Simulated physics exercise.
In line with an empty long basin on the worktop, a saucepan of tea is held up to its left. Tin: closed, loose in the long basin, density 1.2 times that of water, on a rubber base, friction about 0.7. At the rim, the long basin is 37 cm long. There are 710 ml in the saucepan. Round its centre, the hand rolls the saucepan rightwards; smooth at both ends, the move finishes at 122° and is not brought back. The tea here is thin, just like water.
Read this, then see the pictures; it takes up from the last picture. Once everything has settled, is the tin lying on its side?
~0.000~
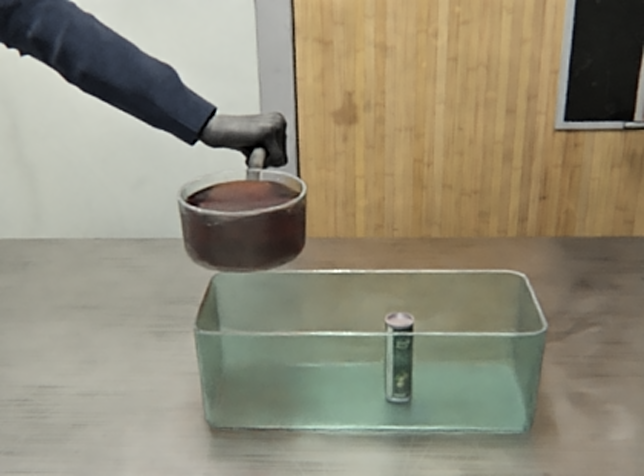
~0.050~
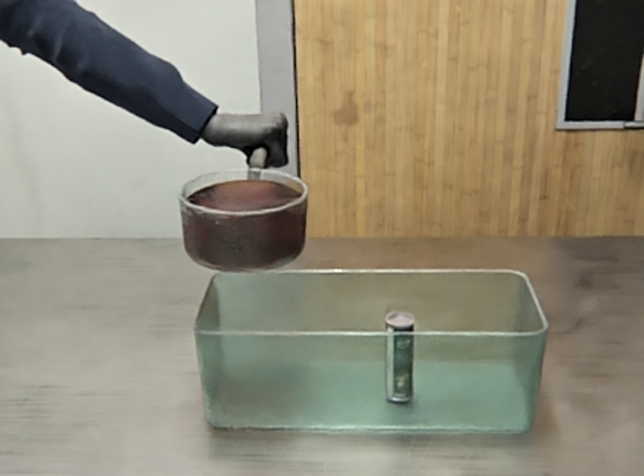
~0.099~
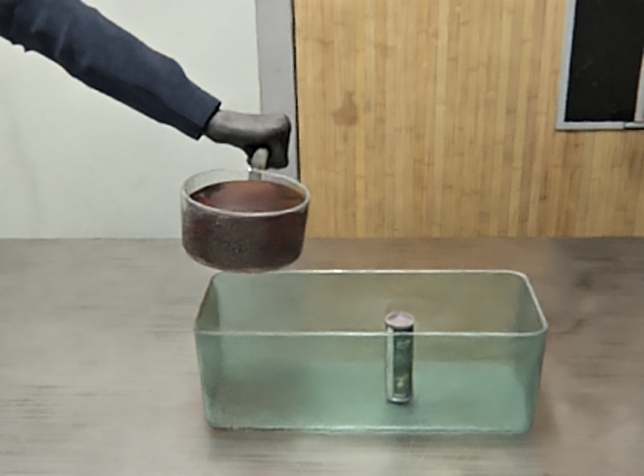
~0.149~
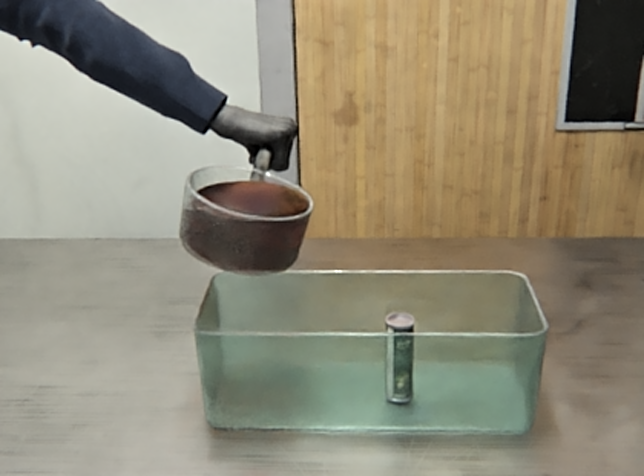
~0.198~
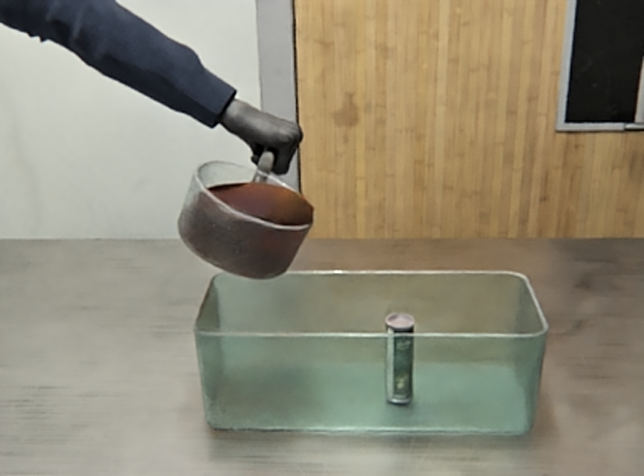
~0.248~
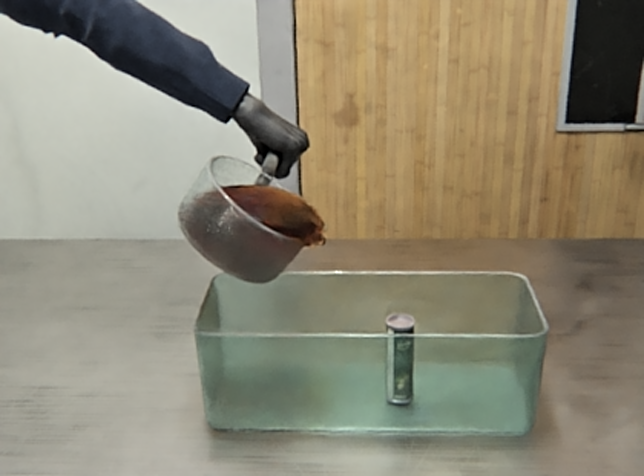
No.
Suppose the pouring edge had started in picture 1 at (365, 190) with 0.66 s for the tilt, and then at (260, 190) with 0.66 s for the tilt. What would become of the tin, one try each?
First it stays on its base; then it stays on its base.
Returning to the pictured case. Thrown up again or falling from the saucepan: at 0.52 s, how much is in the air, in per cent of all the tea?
Some 20 per cent, I reckon.
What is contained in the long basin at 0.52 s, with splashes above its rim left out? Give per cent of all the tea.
Roughly 68 percent.
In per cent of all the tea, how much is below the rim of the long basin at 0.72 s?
It works out near 98 per cent.
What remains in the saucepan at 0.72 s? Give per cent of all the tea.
About 1 per cent.
By 0.52 s the tilt is 109° and 13 per cent is still to pour; the tin stands where it began.
By 0.72 s the tilt is 122° and 1 per cent is still to pour; the tin stands where it began.
By 0.93 s the tilt is 122° and 0 per cent is still to pour; the tin stands where it began.
By 1.16 s the tilt is 122° and 0 per cent is still to pour; the tin stands where it began.
At rest the tin stands where it began.
